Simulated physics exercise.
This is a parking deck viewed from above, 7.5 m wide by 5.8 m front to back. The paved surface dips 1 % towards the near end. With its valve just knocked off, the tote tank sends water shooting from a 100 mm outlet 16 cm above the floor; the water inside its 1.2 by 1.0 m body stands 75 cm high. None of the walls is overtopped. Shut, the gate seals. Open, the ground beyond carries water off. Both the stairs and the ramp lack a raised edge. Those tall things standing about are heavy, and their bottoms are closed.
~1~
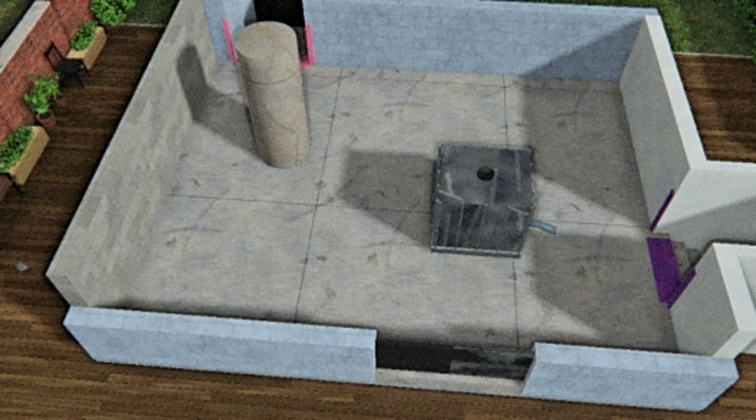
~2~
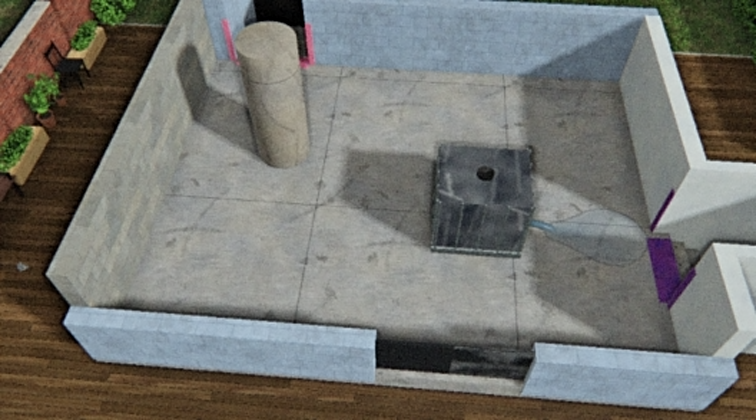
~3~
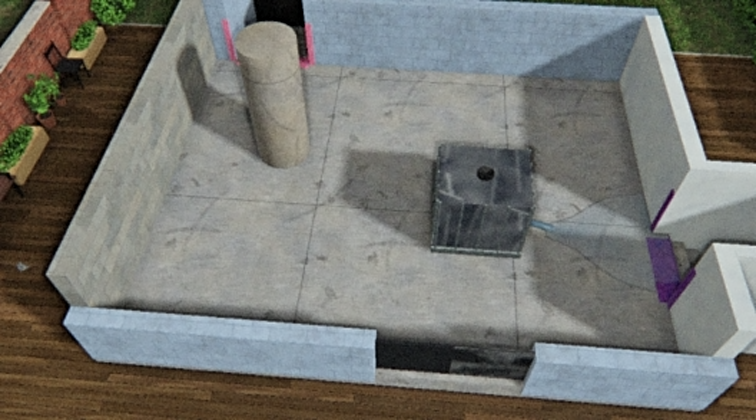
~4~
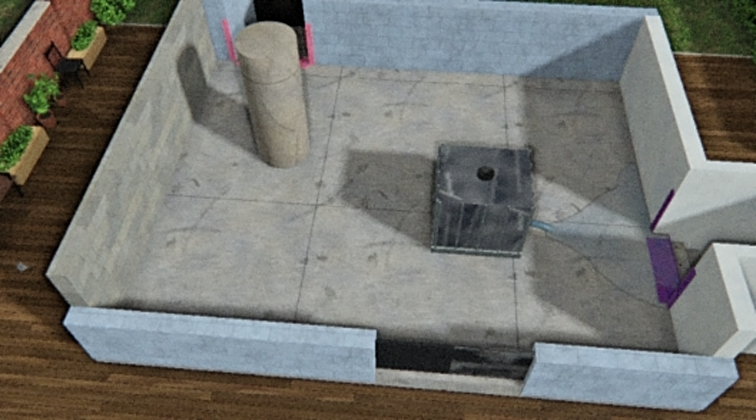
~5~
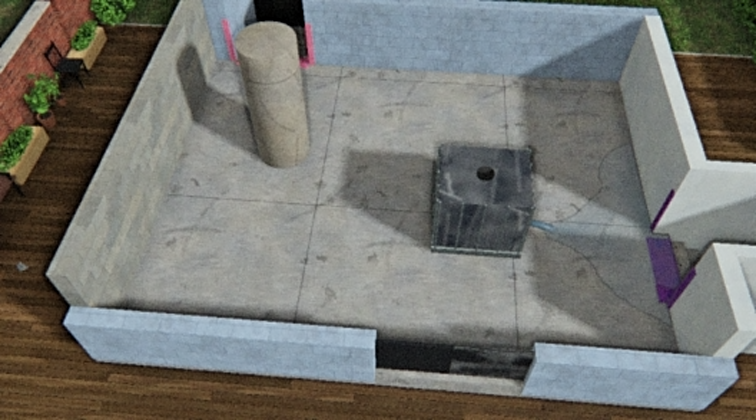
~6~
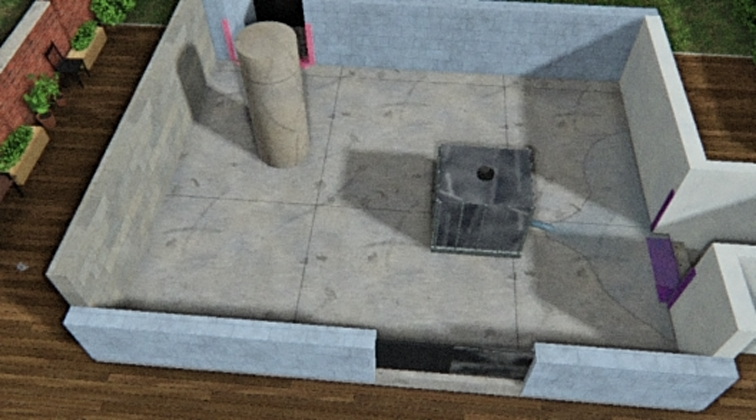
Water spurts from the right side of a dark, box-shaped tank on a walled grey floor, first as a short jet, then spreading into a thin sheet whose faint edge widens toward the right wall and purple-marked opening.
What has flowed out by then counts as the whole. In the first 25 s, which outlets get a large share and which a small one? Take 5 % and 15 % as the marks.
I would say gateway takes less than 5 %; stair shaft (marked purple) takes above 15 %; ramp down (marked pink) takes not even 5 %.
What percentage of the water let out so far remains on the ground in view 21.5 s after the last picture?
About 44 per cent remains.
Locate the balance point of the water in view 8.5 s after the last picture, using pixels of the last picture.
I'd say somewhere about (590, 197).
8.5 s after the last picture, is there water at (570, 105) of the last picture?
Soaked.
Then, 1.5 s after the last picture water covers 10 % of the floor and is deepest (6 cm) near (646, 232); gone so far, the gateway 0 %, the stair shaft (marked purple) 11 %, the ramp down (marked pink) 0 %.
Then, 4.5 s after the last picture water covers 15 % of the floor and is deepest (5 cm) near (646, 232); gone so far, the gateway 0 %, the stair shaft (marked purple) 20 %, the ramp down (marked pink) 0 %.
Then, 8.5 s after the last picture water covers 20 % of the floor and is deepest (5 cm) near (644, 222); gone so far, the gateway 0 %, the stair shaft (marked purple) 30 %, the ramp down (marked pink) 0 %.
Then, 12.5 s after the last picture water covers 25 % of the floor and is deepest (4 cm) near (644, 222); gone so far, the gateway 0 %, the stair shaft (marked purple) 39 %, the ramp down (marked pink) 0 %.
Then, 21.5 s after the last picture water covers 35 % of the floor and is deepest (6 cm) near (549, 235); gone so far, the gateway 0 %, the stair shaft (marked purple) 56 %, the ramp down (marked pink) 0 %.
